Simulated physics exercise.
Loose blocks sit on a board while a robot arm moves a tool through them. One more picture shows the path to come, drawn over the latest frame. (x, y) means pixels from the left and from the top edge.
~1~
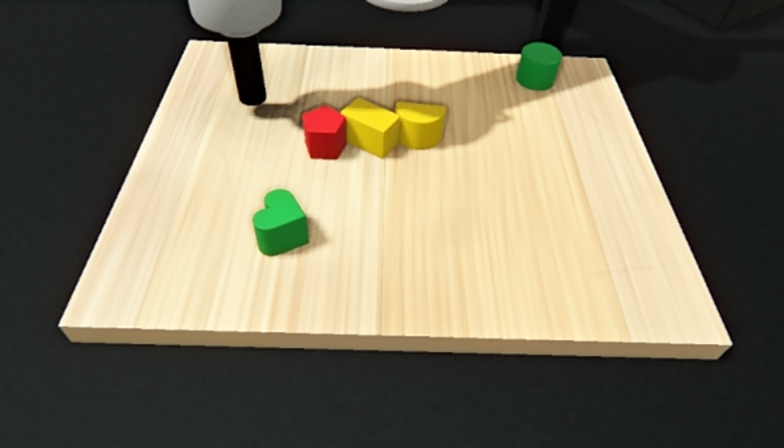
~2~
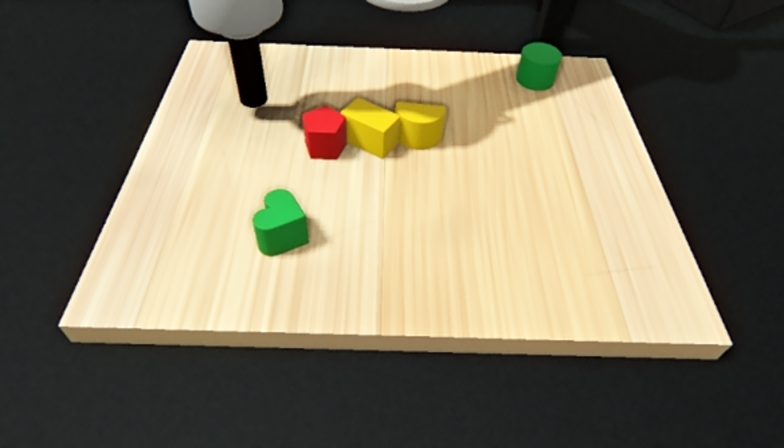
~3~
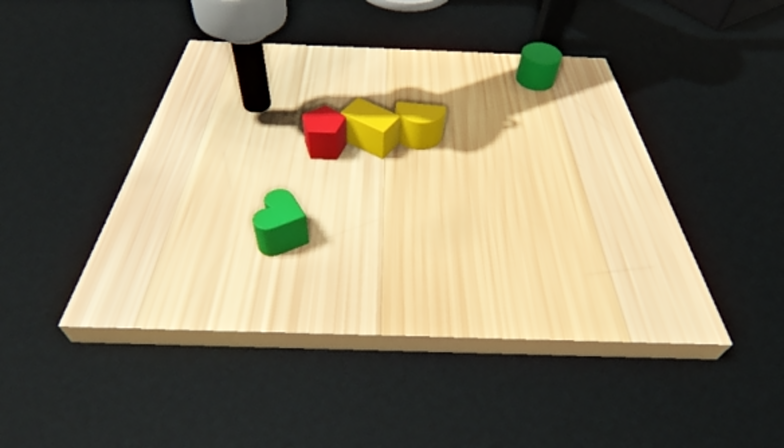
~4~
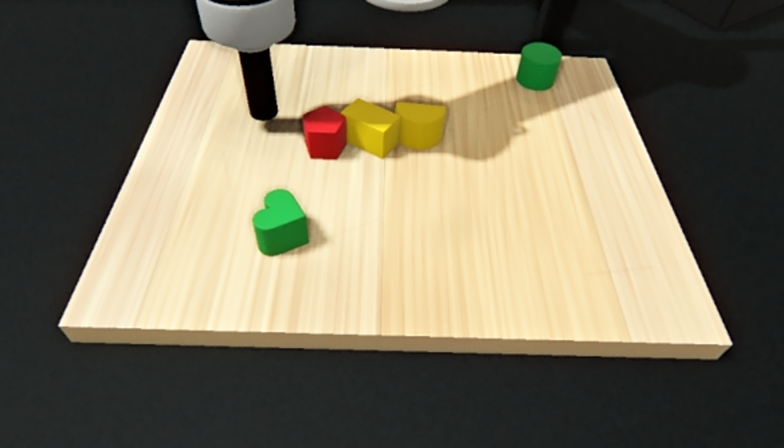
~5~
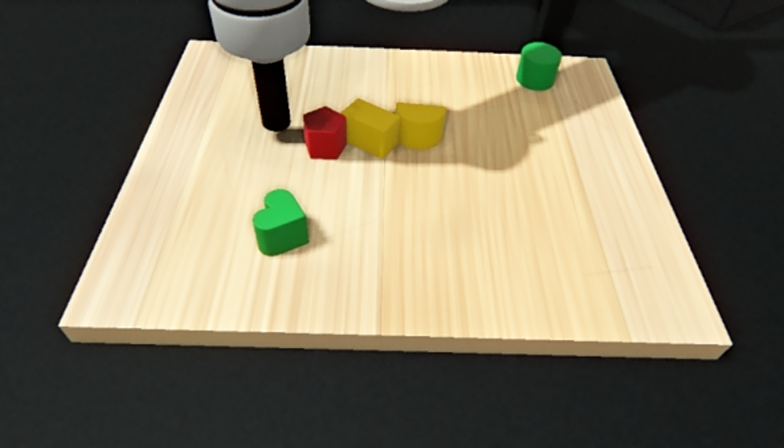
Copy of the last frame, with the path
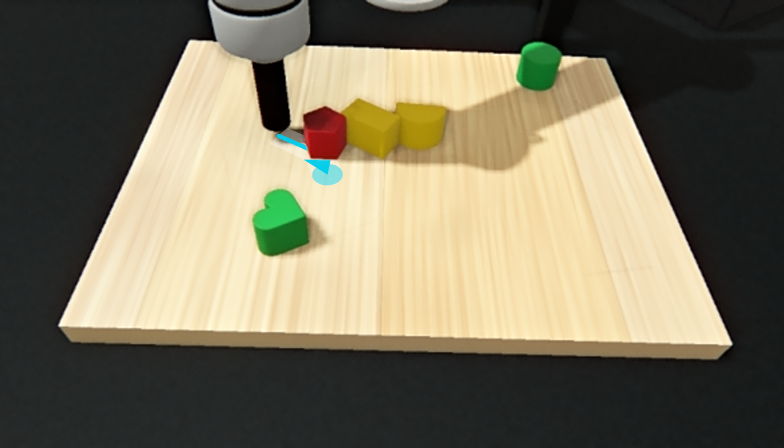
A robot arm's black tool stayed nearly still at first, then moved a short way toward the viewer and slightly right, nearing the red block beside two yellow ones, while all the blocks stayed put.
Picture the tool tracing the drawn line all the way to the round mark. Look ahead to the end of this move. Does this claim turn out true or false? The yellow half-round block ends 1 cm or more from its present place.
The statement is incorrect.
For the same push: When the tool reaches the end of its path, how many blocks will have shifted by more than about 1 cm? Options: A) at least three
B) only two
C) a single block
The one that fits is C, a single block.
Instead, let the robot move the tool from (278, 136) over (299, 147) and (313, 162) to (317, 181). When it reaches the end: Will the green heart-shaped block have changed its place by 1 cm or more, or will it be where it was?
Once the tool is done, the green heart-shaped block remains in the old spot.
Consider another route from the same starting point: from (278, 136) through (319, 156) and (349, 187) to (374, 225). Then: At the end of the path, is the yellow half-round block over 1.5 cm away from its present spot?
No, I don't think so.
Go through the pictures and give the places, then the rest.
Lower end of the tool at (253, 98), tops of blocks, red pentagonal block at (324, 119), yellow half-round block at (421, 111), in the first frame.
Tool at (254, 100), blocks as before, in the second frame.
Tool at (257, 105), blocks as before, in the third frame.
Tool at (264, 113), blocks as before, in the fourth frame.
Tool at (277, 123), red pentagonal block at (324, 119), yellow half-round block at (421, 111), in the fifth frame.
The drawn path runs from (278, 136) through (300, 145) and (319, 157) to (328, 174).
On the path given first. Halfway along, tool at (309, 137); red pentagonal block at (345, 127).
At the end, tool at (327, 162); red pentagonal block at (357, 133); yellow half-round block not moved.
